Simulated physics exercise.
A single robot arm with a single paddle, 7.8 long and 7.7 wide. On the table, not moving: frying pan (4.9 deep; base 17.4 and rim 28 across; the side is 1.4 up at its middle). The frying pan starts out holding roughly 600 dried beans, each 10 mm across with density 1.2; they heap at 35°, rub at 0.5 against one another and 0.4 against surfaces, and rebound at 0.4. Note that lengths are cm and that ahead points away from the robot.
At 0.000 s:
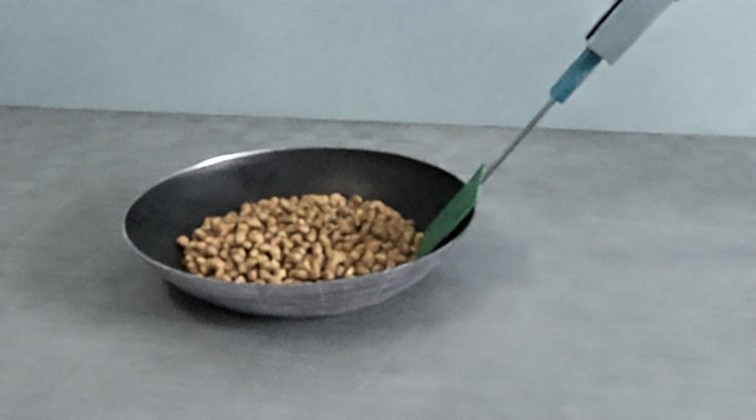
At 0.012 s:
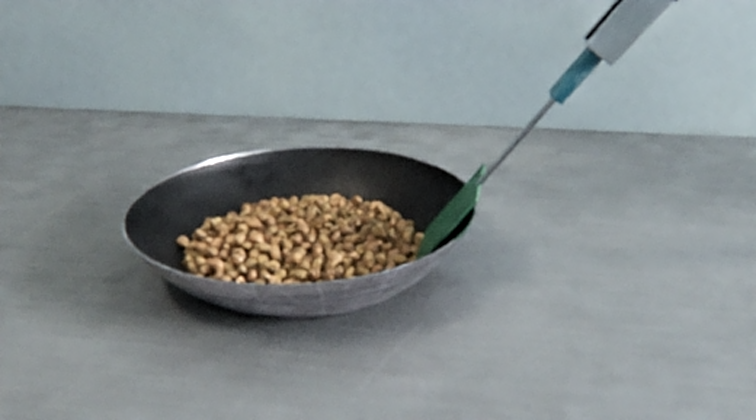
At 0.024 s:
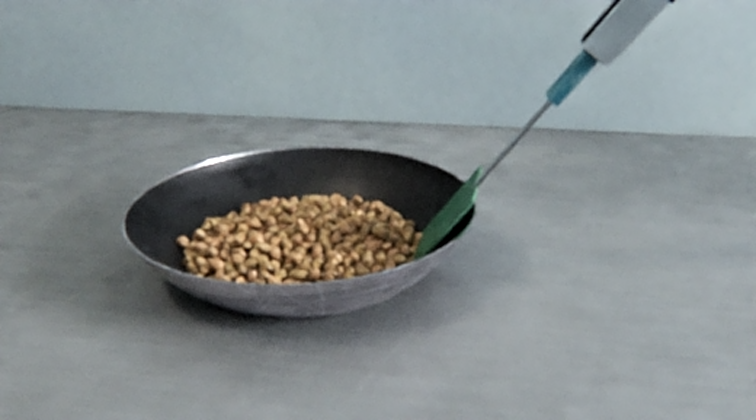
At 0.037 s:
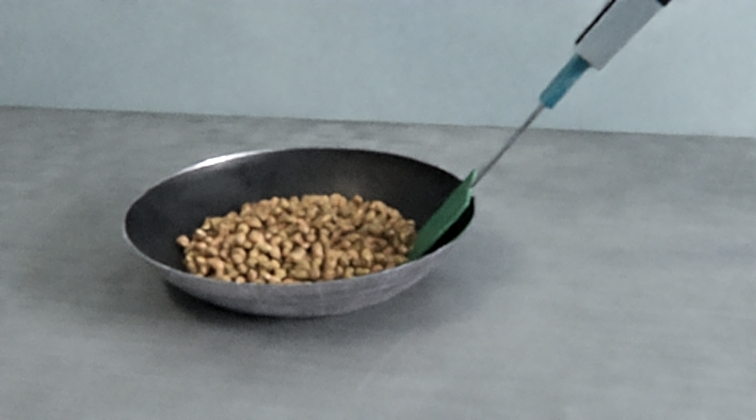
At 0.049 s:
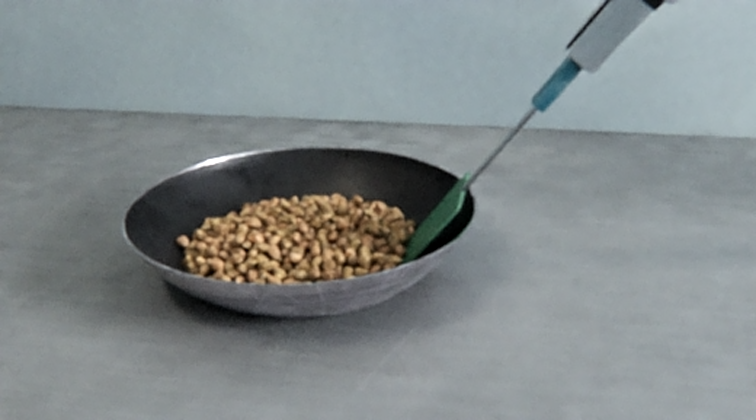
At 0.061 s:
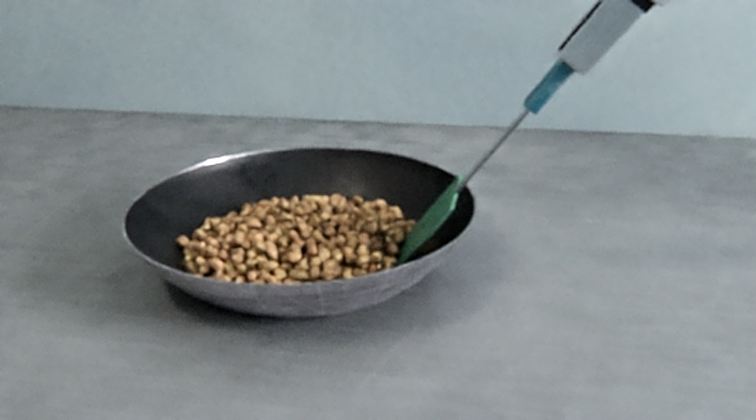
A green paddle on a robot arm slid slightly to the left inside the right edge of a dark pan of light brown beans, while the pan stayed still and the pile barely changed.
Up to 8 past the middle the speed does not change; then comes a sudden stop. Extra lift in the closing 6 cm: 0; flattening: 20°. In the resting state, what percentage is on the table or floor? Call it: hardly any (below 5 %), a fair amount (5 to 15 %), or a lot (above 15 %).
Hardly any.
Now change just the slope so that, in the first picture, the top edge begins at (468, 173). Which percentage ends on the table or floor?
Spill: Approx. 0 per cent.
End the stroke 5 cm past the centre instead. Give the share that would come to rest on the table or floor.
Result: Approx. 0 %.
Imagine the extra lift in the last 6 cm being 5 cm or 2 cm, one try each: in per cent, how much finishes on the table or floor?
First try about 0 %, second try about 0 %.
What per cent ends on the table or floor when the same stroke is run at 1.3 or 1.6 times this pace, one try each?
Some 0 and 5 per cent.
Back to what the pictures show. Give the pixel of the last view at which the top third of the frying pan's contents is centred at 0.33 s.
It is centred at roughly (217, 219).
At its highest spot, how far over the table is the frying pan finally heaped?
6.5 cm.
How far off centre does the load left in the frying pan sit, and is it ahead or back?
Ahead of centre, roughly 4.5 centimetres.
By 0.19 s, sloping 53°, highest piece 18 above the table; 600 in the frying pan, 1 on the blade or in flight.
By 0.33 s, sloping 46°, highest piece 17 above the table; 600 in the frying pan, 1 on the blade or in flight.
By 0.60 s, sloping 33°, highest piece 6 above the table; 590 in the frying pan, 11 on the table or floor.
By 1.65 s, sloping 33°, highest piece 6 above the table; 590 in the frying pan, 11 on the table or floor.
Final count, 590 in the frying pan, 11 on the table or floor. That is 2 % on the table or floor.
